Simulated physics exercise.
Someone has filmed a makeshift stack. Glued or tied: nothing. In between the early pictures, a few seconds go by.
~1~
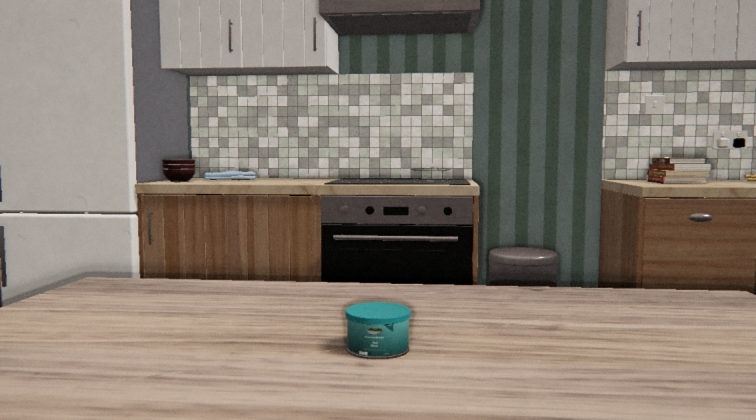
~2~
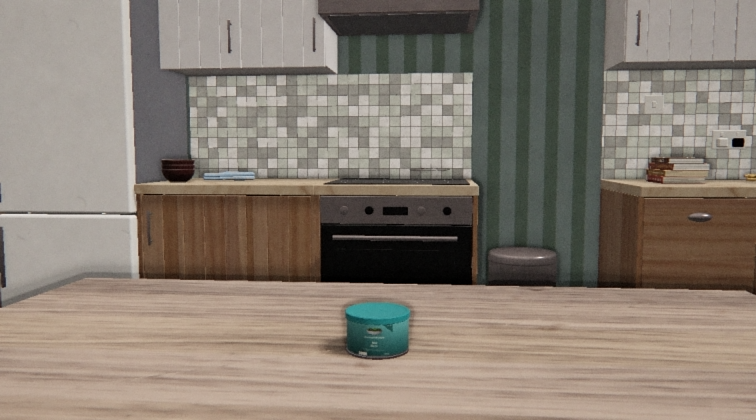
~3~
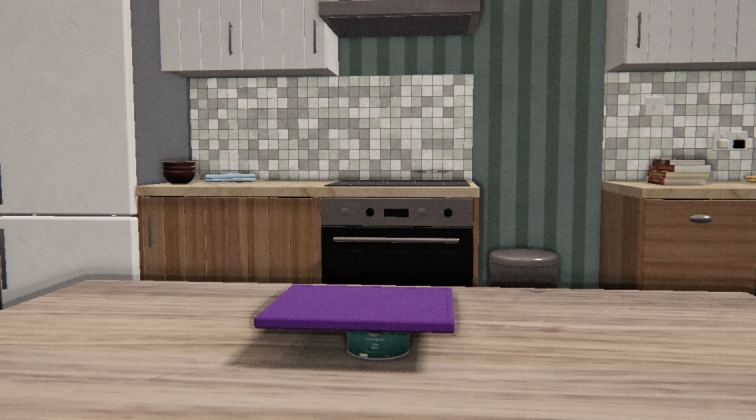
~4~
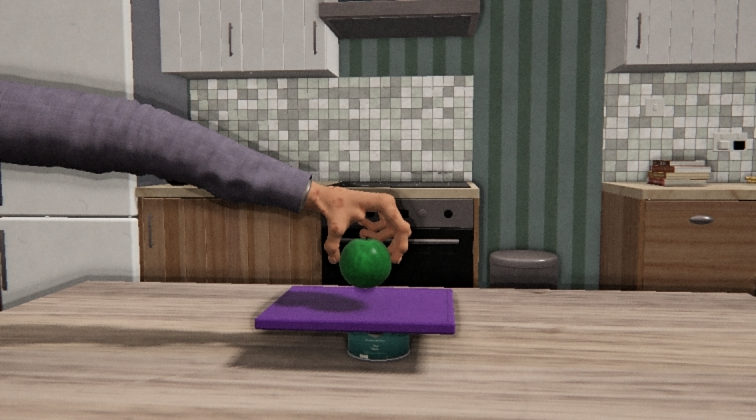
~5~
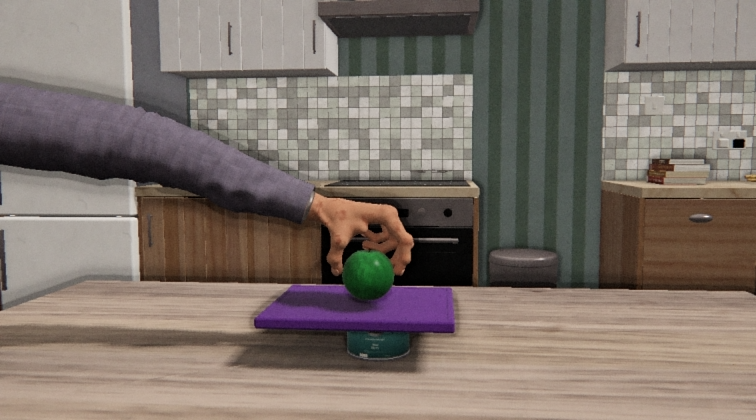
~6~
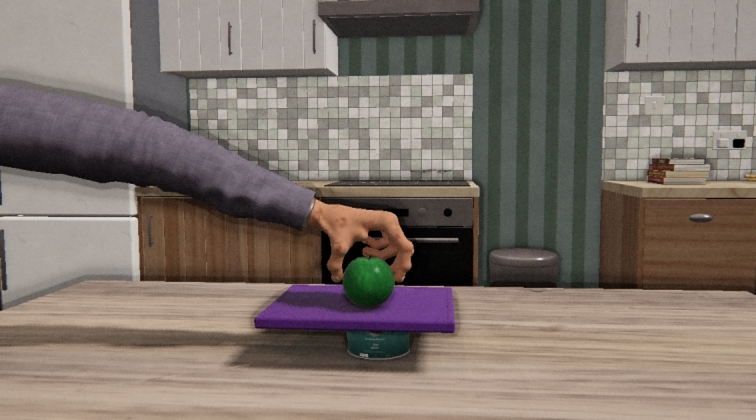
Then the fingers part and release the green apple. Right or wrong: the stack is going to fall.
Wrong, it stays up.
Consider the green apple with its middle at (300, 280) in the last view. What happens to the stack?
Topples.
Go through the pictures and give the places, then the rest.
The last thing is not in view yet; turquoise tub (378, 330), in the first picture.
The last thing is not in view yet; turquoise tub (378, 330), in the second picture.
The last thing is not in view yet; turquoise tub (378, 332), in the third picture.
On its way; green apple (366, 263); turquoise tub (379, 333), in the fourth picture.
On its way; green apple (369, 275); turquoise tub (378, 332), in the fifth picture.
In place under the hand; green apple (369, 281); turquoise tub (379, 331), in the sixth picture.
Then, 0.20 s after the last picture, nothing has stirred.
Then, 0.40 s after the last picture, green apple resting near (369, 282).
At rest, all 3 in place. Seen from the same camera at the end, green apple near (369, 282). The stack keeps its balance.
